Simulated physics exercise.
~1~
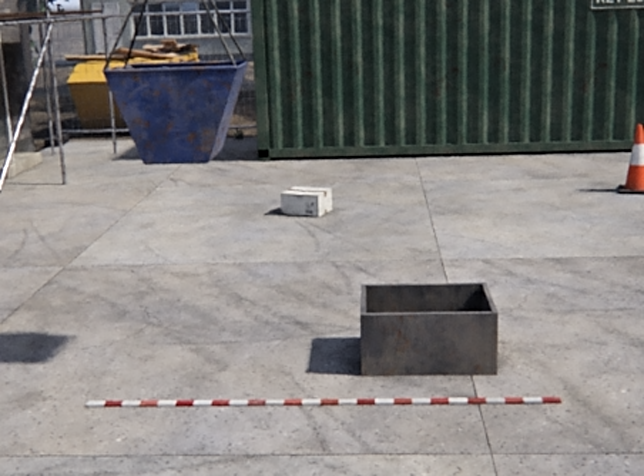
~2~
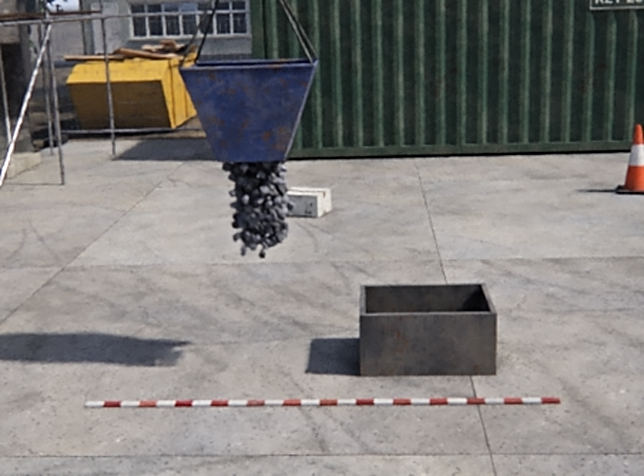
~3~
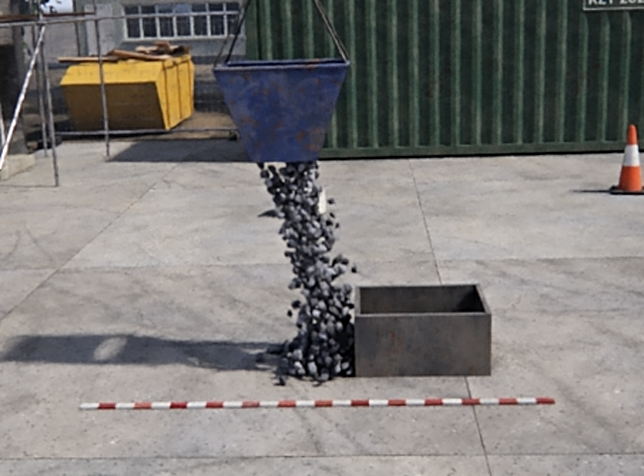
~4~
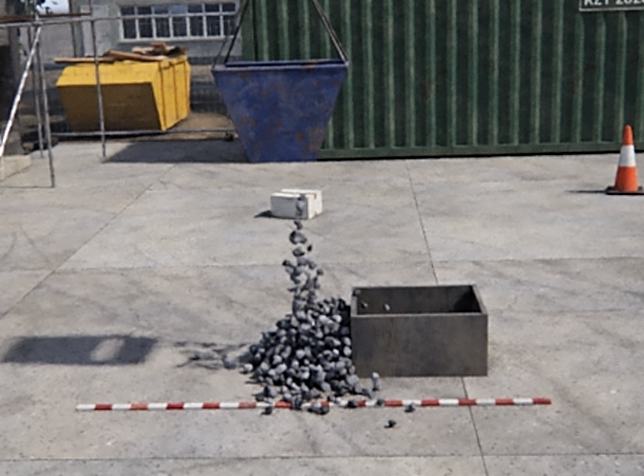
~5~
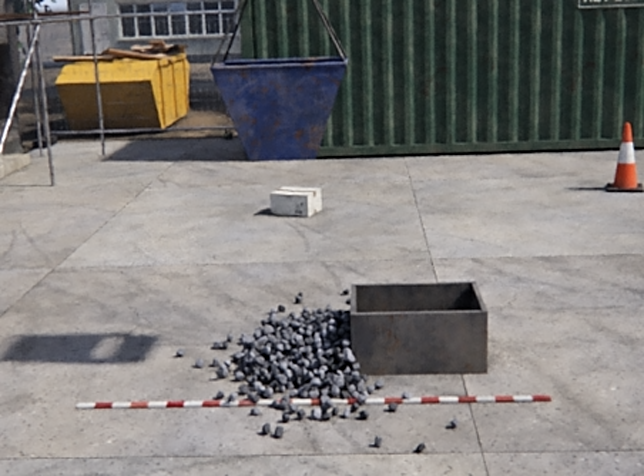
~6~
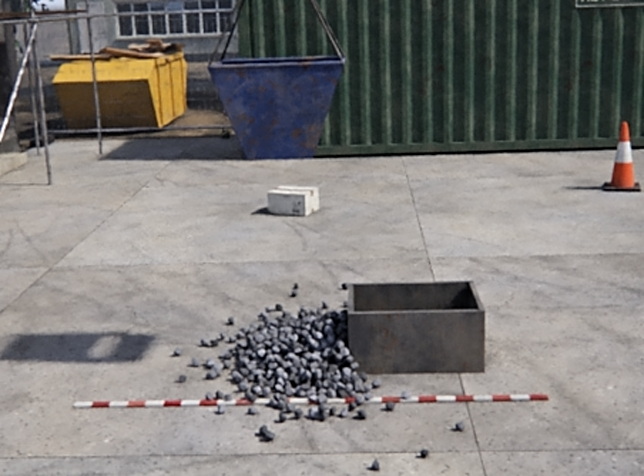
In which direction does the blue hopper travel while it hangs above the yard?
The blue hopper travels to the right, then comes to a stop.
A green corrugated container stands at the back of a sunlit concrete yard, seen from slightly above, with a yellow skip at the left and an orange cone at the right. A blue hopper hangs from cables, while a grey open bin sits behind a red and white staff, and a small white box lies farther back. The hopper travels right and dark grey stones pour from its underside. They land just left of the bin and heap against its side. The hopper stops and empties, leaving nearly all the stones in a spread pile outside the bin, with a few strays beyond the staff.
